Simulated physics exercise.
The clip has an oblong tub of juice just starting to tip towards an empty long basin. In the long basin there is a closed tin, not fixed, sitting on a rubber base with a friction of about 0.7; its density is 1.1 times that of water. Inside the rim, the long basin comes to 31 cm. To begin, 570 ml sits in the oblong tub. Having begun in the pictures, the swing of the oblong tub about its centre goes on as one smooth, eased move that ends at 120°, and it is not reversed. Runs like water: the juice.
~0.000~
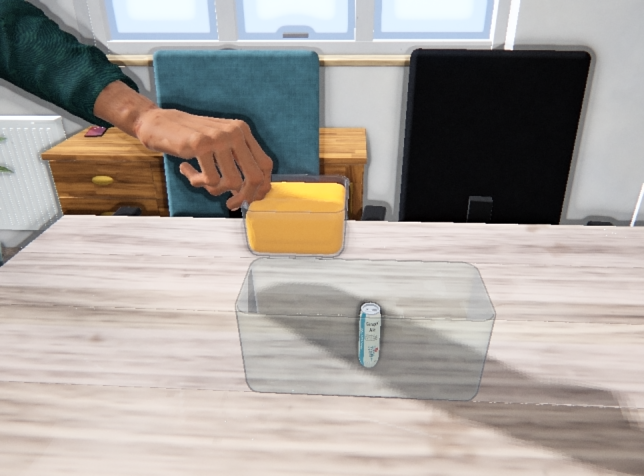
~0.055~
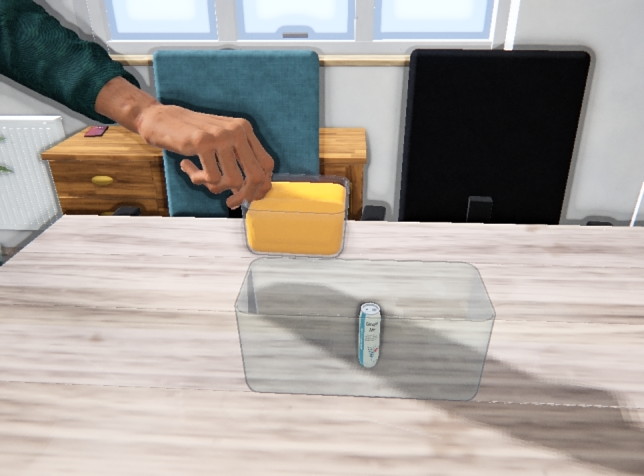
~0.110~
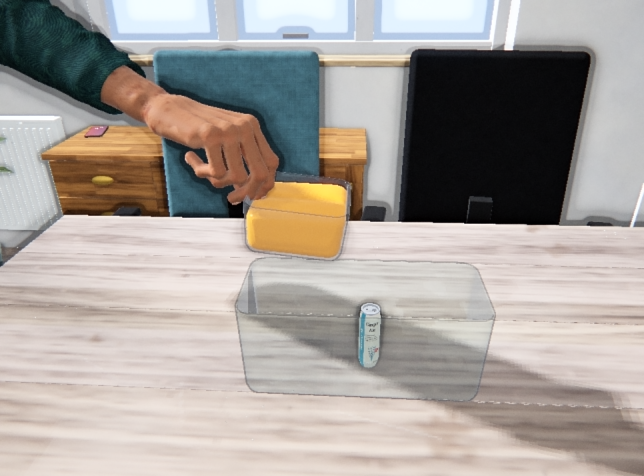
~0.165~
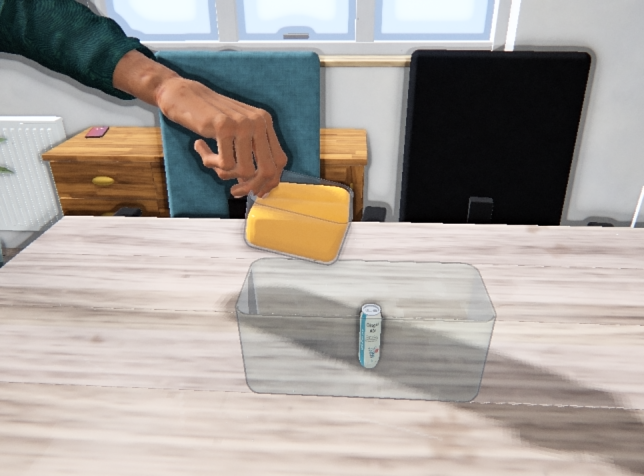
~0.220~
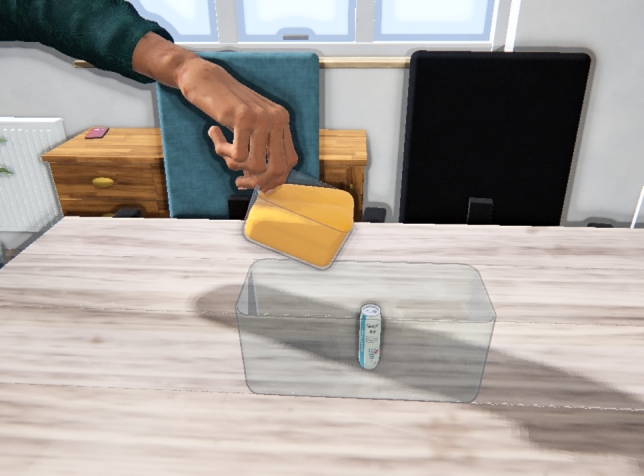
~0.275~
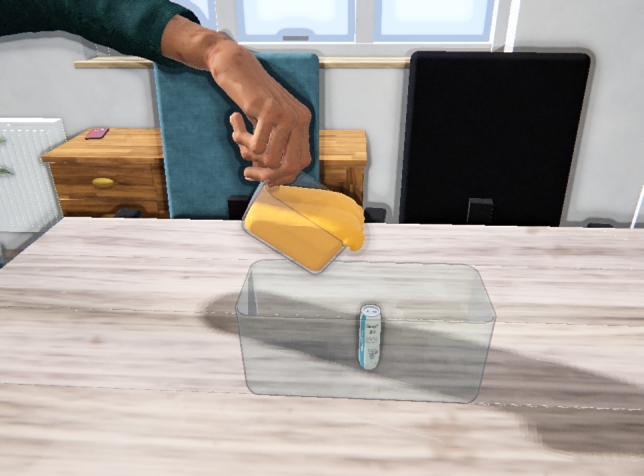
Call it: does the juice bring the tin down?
Call: Not brought down.
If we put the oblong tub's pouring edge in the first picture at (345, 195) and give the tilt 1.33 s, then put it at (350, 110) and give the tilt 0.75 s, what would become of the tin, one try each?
The tin stays vertical the first time and stays vertical the second time.
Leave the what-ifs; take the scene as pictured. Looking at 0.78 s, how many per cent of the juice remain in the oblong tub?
0 per cent or thereabouts.
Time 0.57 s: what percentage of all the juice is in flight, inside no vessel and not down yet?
I'd put it at about 20 percent.
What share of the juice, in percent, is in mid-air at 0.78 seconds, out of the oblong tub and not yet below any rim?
Estimate: Around 3 per cent.
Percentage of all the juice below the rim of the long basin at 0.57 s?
About 68%.
By 0.57 s the tilt is 103° and 10 per cent is still to pour; the tin stands where it began.
By 0.78 s the tilt is 120° and 0 per cent is still to pour; the tin stands where it began.
By 1.01 s the tilt is 120° and 0 per cent is still to pour; the tin stands where it began.
By 1.25 s the tilt is 120° and 0 per cent is still to pour; the tin stands where it began.
At rest the tin stands where it began.
